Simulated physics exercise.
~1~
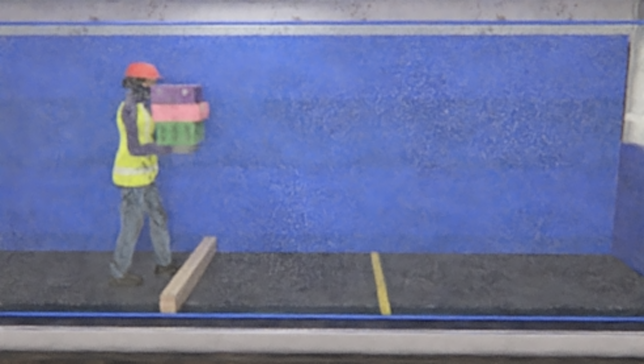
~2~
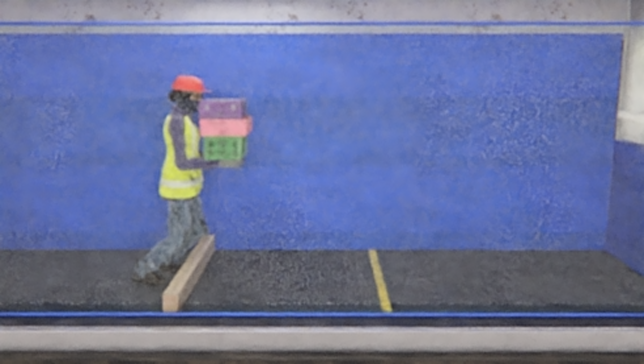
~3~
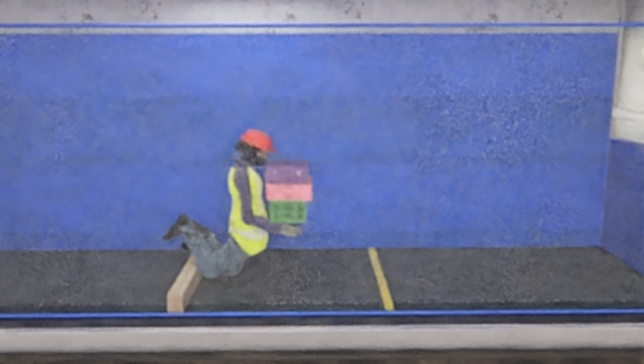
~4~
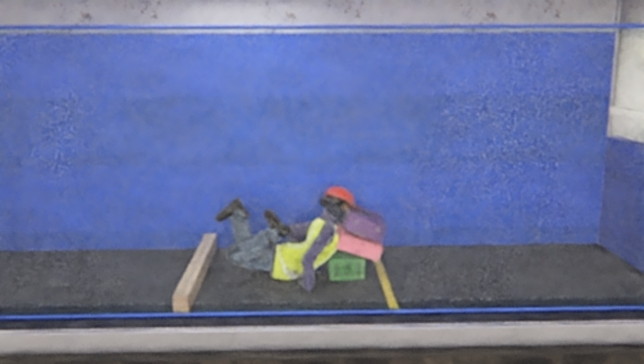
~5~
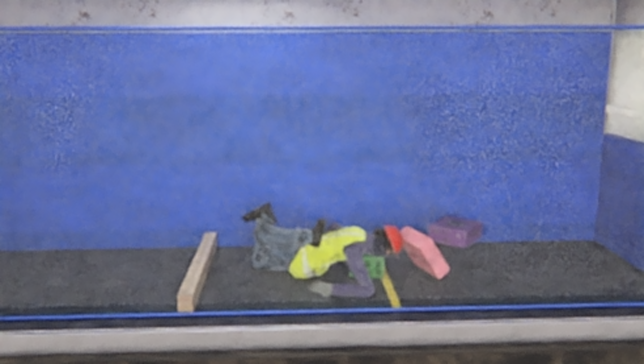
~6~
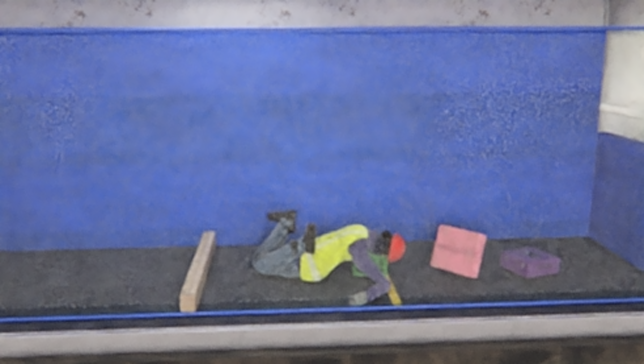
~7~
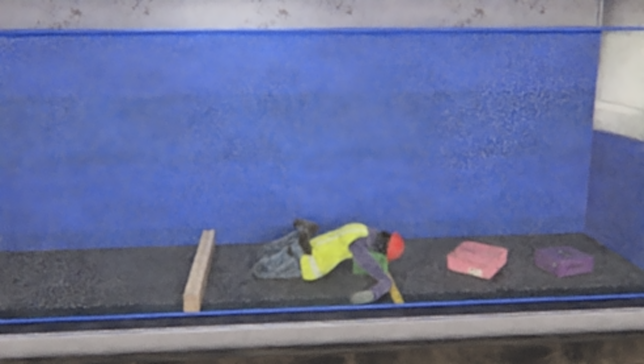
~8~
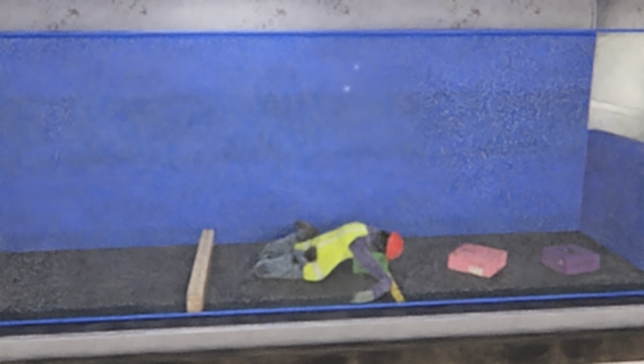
A worker in a red hard hat and yellow vest carried three stacked boxes rightward, tripped over a wooden beam and fell flat, sending the pink and purple boxes tumbling past the yellow line while the green one stayed beneath him, short of it.
